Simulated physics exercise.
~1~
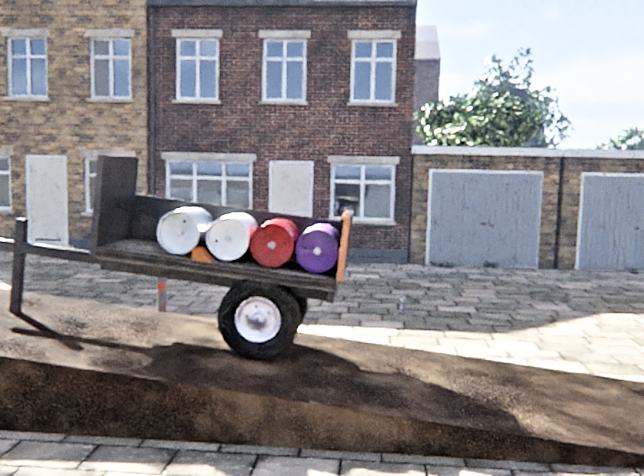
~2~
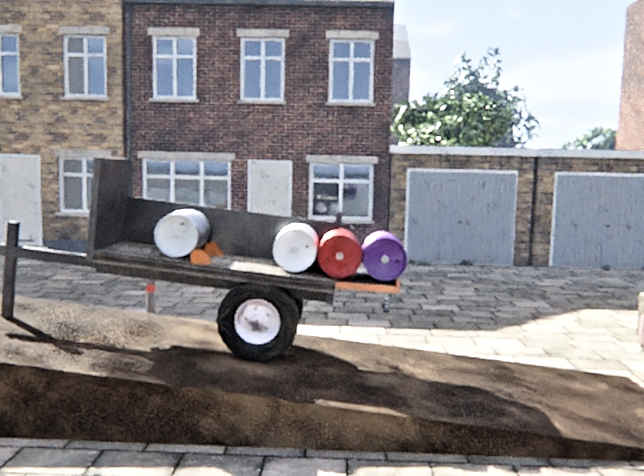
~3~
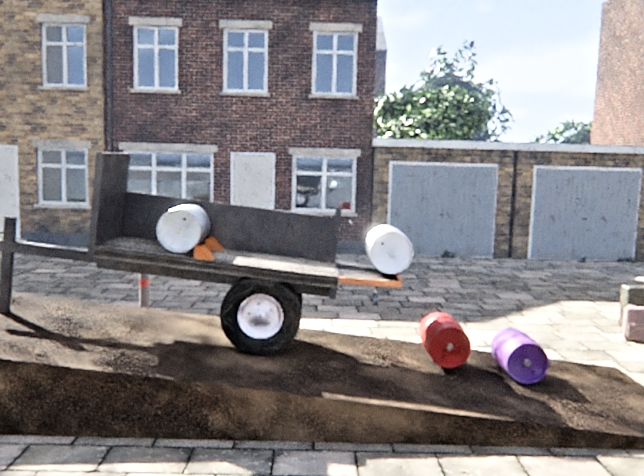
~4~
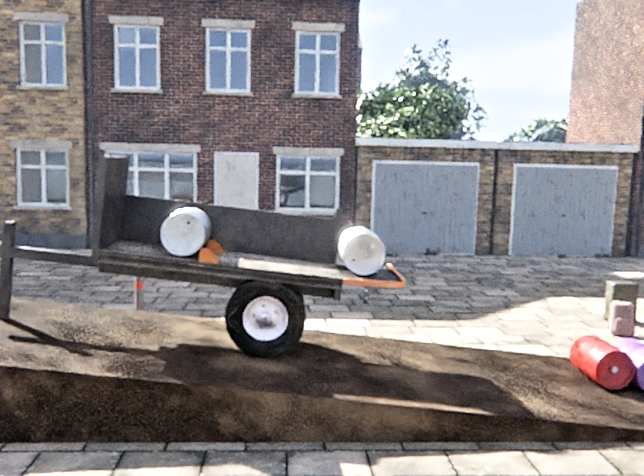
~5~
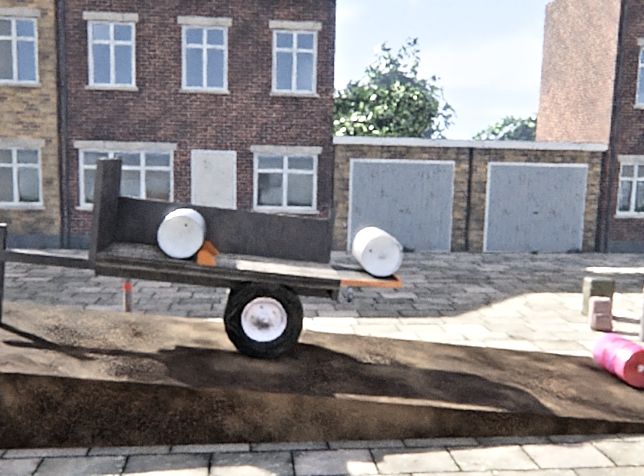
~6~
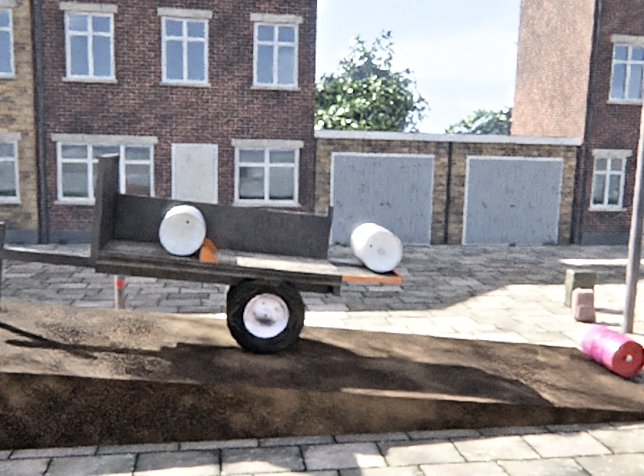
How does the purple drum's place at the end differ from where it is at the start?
At the start the purple drum is on the trailer bed, right by the raised tailgate. By the end it is off the trailer, down on the ground at the far right.
